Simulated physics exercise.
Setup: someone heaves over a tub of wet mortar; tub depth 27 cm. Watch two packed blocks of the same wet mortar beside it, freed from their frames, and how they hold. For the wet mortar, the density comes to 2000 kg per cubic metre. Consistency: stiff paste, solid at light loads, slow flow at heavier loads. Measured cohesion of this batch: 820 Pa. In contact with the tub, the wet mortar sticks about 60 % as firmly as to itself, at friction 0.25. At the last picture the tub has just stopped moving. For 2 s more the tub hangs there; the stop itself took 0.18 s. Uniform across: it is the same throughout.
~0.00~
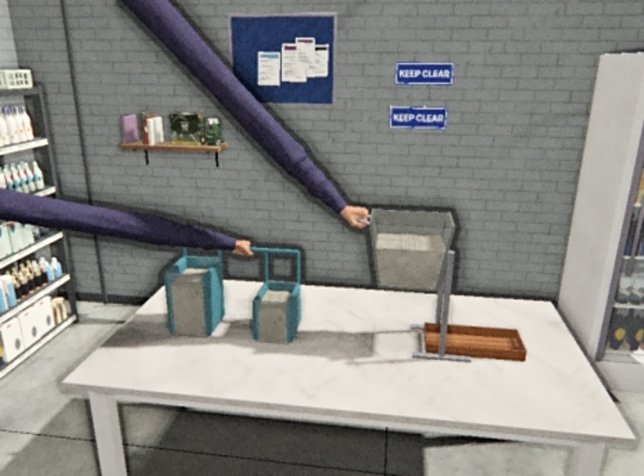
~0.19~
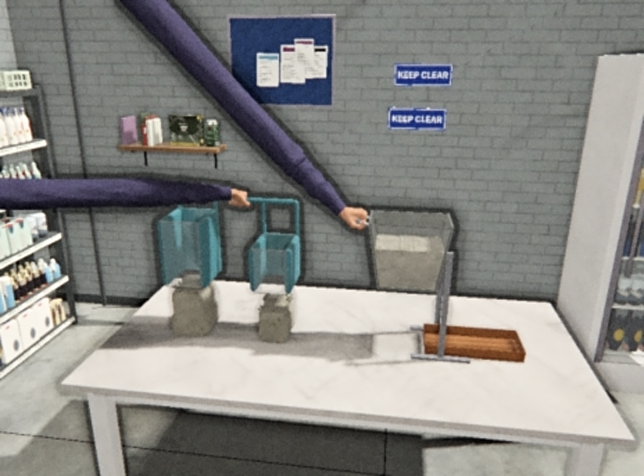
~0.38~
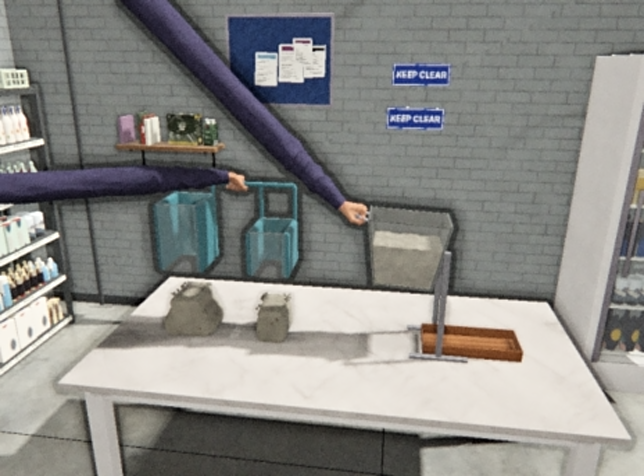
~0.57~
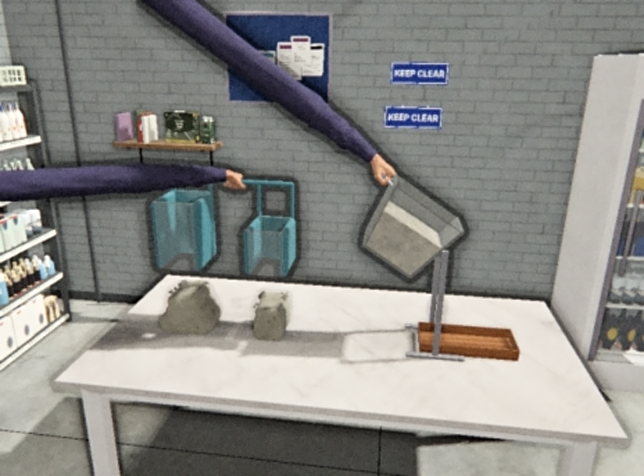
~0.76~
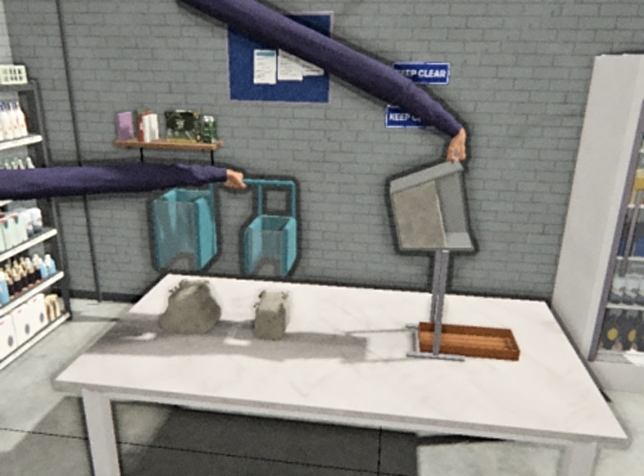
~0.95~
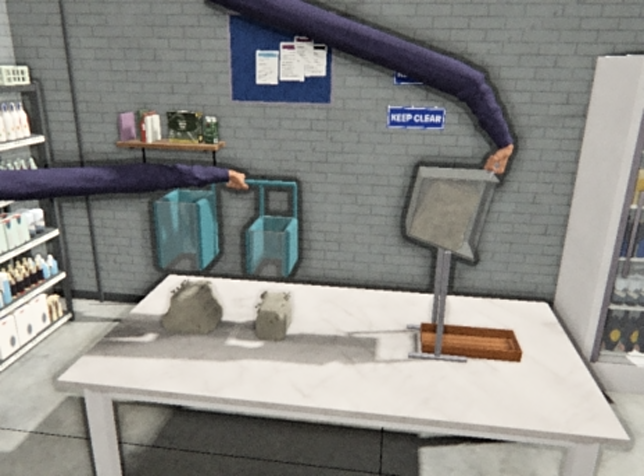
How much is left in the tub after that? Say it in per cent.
About 0 %.
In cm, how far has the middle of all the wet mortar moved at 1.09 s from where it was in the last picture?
Looks like around 9 cm to me.
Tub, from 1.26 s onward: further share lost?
Around 40 percent of the load.
After 1.09 s, the tub is at 100 degrees and holds 83 %.
After 1.26 s, the tub is at 100 degrees and holds 39 %.
After 1.43 s, the tub is at 100 degrees and holds 24 %.
After 1.60 s, the tub is at 100 degrees and holds 1 %.
After 2.95 s, the tub is at 100 degrees and holds 0 %.
